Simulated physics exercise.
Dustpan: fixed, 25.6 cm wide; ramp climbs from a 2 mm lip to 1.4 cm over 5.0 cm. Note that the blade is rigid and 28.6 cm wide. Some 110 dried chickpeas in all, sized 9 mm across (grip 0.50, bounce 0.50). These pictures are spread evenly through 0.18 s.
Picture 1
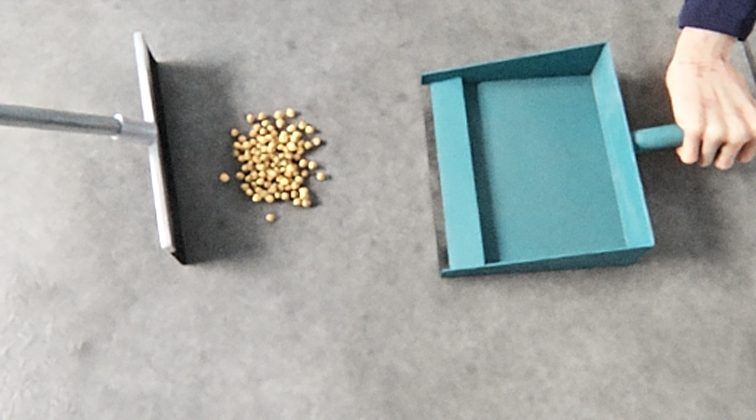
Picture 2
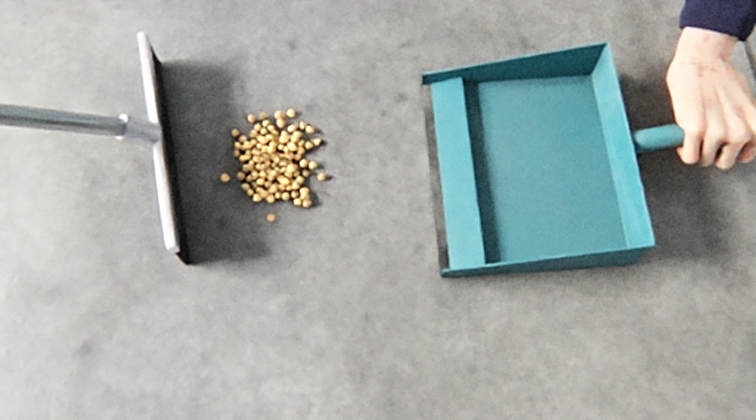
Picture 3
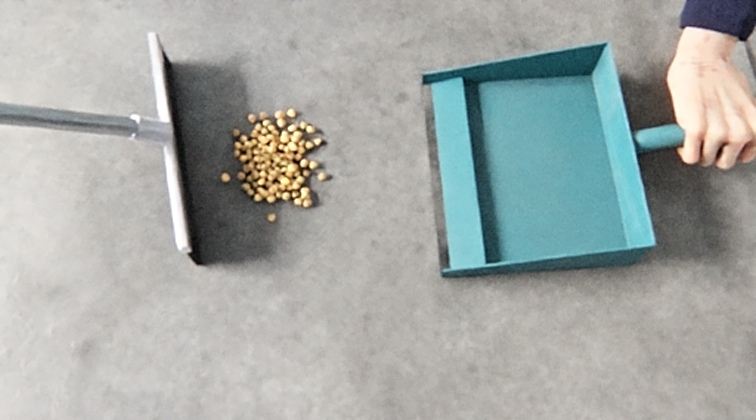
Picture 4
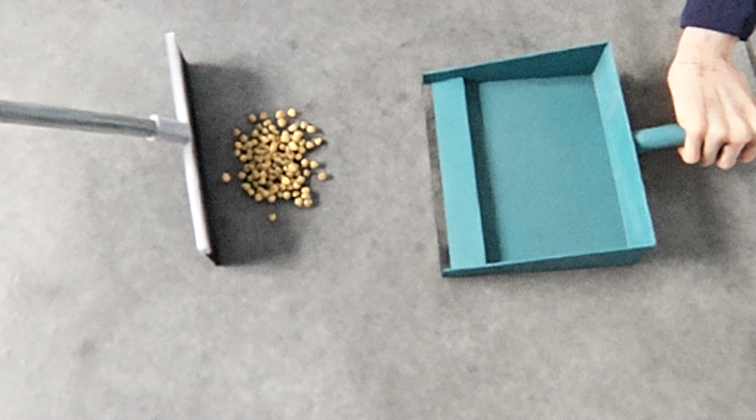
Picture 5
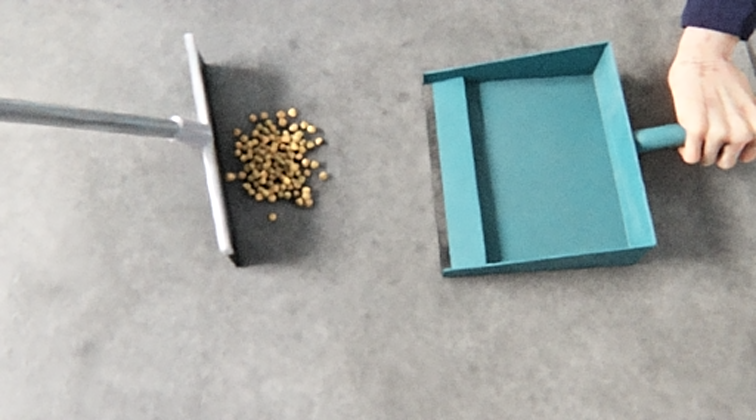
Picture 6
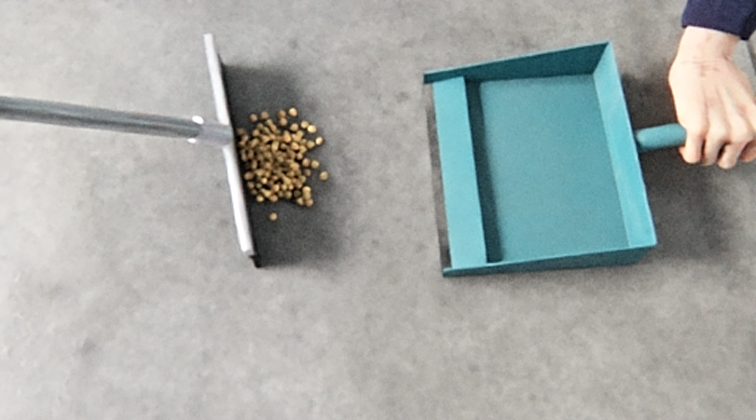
Long-handled rigid blade sliding right across grey floor to meet a pile of dried chickpeas, while a hand holds a teal dustpan still.
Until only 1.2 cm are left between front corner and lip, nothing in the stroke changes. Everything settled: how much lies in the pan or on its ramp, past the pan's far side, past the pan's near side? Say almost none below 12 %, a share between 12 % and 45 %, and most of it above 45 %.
My prediction: In the pan or on its ramp: It will be a moderate share; past the pan's far side: It will be a small share; past the pan's near side: It will be a small share.
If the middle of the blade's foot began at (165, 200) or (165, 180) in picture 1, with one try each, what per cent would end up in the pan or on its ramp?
Close to 10 in a hundred, then close to 15 in a hundred.
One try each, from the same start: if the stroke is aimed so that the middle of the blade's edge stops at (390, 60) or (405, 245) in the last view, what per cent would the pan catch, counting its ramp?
About 25 % and 5 %.
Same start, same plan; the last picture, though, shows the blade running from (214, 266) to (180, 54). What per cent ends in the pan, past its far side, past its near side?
The pan gets 0, the far side 0 and the near side 0.
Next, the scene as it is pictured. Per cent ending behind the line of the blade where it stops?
My guess is close to 0 per cent.
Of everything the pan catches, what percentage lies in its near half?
About 40 per cent.
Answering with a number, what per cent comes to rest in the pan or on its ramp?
About 15 per cent.
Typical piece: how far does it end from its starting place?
It works out to some 18 cm.
Then, 0.16 s after the last picture, middle of the blade 13 cm from the lip; 0 % over the lip, far side 0 %, near side 0 %.
Then, 0.27 s after the last picture, middle of the blade 6 cm from the lip; 0 % over the lip, far side 5 %, near side 0 %.
Then, 0.51 s after the last picture, middle of the blade 4 cm from the lip; 15 % over the lip, far side 10 %, near side 0 %.
In the end, pan 15 %, far side 10 %, near side 0 %, in front of the lip or behind the blade 75 %.
